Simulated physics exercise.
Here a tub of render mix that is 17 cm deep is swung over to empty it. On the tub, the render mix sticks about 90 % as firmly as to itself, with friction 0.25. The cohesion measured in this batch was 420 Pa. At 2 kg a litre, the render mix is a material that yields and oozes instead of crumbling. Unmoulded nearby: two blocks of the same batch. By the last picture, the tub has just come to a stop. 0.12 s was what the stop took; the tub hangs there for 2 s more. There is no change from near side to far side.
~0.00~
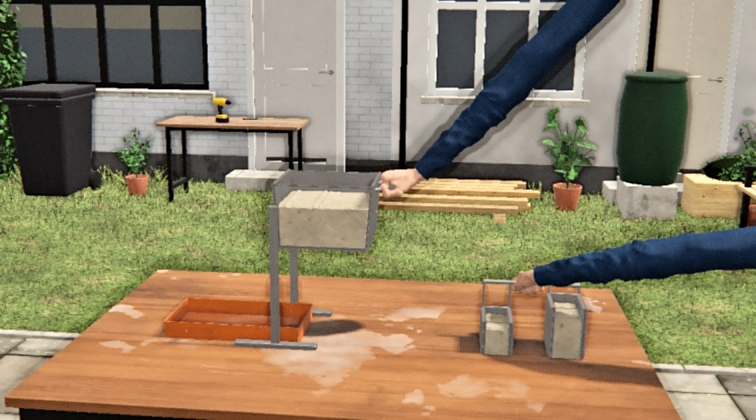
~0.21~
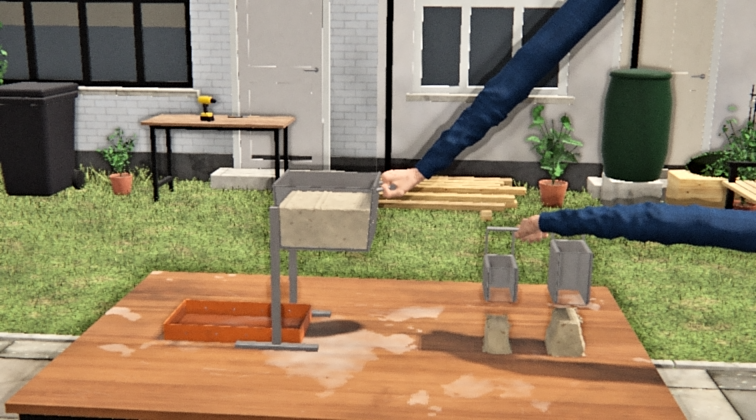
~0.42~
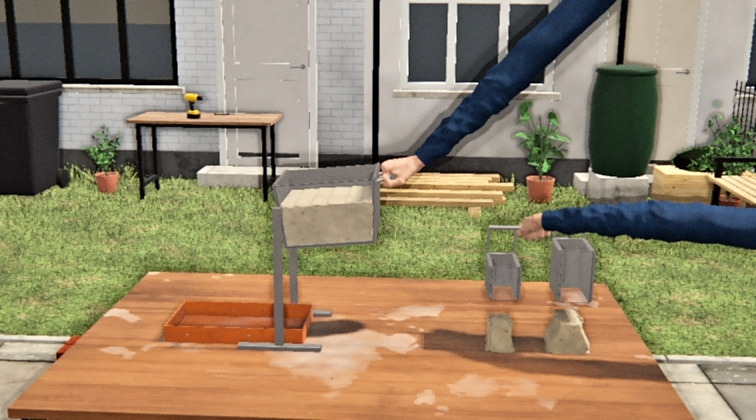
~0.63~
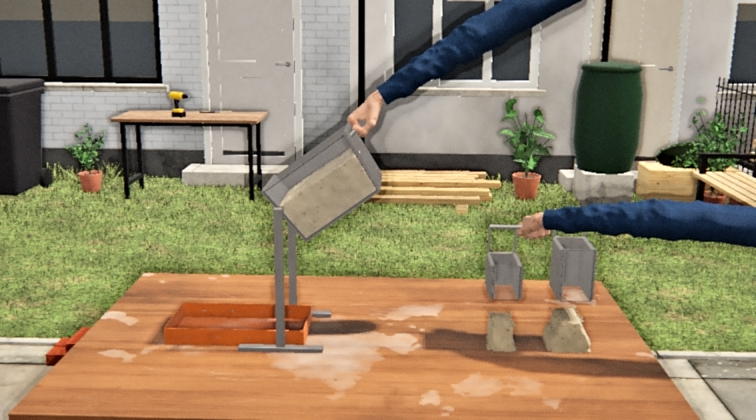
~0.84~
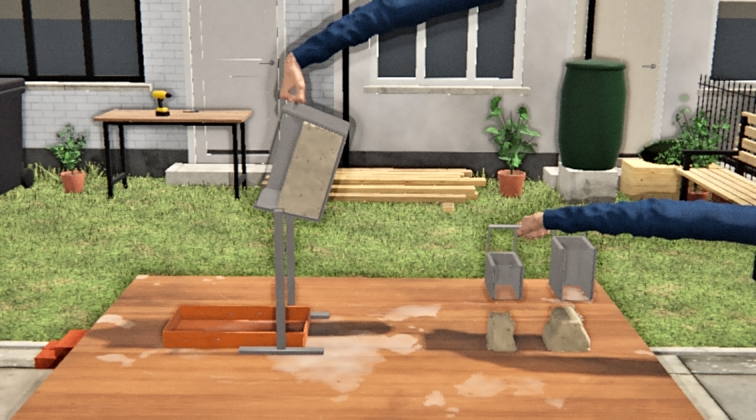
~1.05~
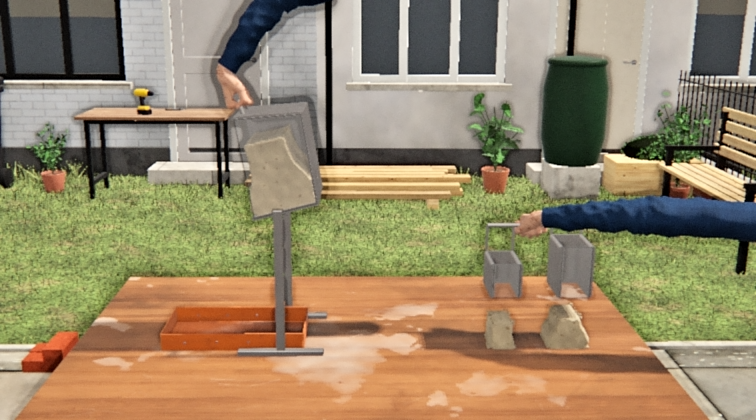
To begin with, one hand holds a level grey tub of beige mix while another lifts two small moulds off two blocks on the wooden table, and the taller block sags. The first hand then swings the tub up and over to the left, the mix inside changing shape.
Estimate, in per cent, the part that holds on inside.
The part holding on inside is about 30 %.
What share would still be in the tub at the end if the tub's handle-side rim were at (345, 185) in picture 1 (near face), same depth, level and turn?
Remaining in tub at end: Approx. 45 %.
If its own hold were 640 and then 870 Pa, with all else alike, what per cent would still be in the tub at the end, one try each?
In order: Around 35 % and around 40 %.
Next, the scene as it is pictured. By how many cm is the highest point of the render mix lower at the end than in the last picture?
About 14 cm.
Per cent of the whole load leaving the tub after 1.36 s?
That comes to some 2 per cent of the load.
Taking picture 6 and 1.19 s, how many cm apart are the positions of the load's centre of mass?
The shift is near 10 cm.
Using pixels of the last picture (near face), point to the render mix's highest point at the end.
I'd say it peaks at roughly (305, 189) in the last picture.
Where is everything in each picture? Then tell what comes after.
Handle-side rim at (370, 188), tilt 0 degrees; highest point of the render mix at (286, 206); test blocks 8.1 cm, 13 cm high (left to right), in the first frame.
Handle-side rim at (372, 188), tilt 0 degrees; highest point of the render mix at (287, 207); test blocks 8.0 cm, 11 cm high (left to right), in the second frame.
Handle-side rim at (372, 179), tilt 5 degrees; highest point of the render mix at (367, 202); test blocks 8.0 cm, 9.8 cm high (left to right), in the third frame.
Handle-side rim at (343, 135), tilt 36 degrees; highest point of the render mix at (352, 157); test blocks 8.0 cm, 9.6 cm high (left to right), in the fourth frame.
Handle-side rim at (282, 112), tilt 73 degrees; highest point of the render mix at (308, 124); test blocks 8.0 cm, 9.6 cm high (left to right), in the fifth frame.
Handle-side rim at (233, 121), tilt 99 degrees; highest point of the render mix at (279, 138); test blocks 8.0 cm, 9.6 cm high (left to right), in the sixth frame.
By 1.19 s, the tub is at 100 degrees and holds 51 %.
By 1.36 s, the tub is at 100 degrees and holds 33 %.
By 1.53 s, the tub is at 100 degrees and holds 30 %.
By 1.70 s, the tub is at 100 degrees and holds 30 %.
By 3.05 s, at the end, the tub is at 100 degrees and holds 30 %.
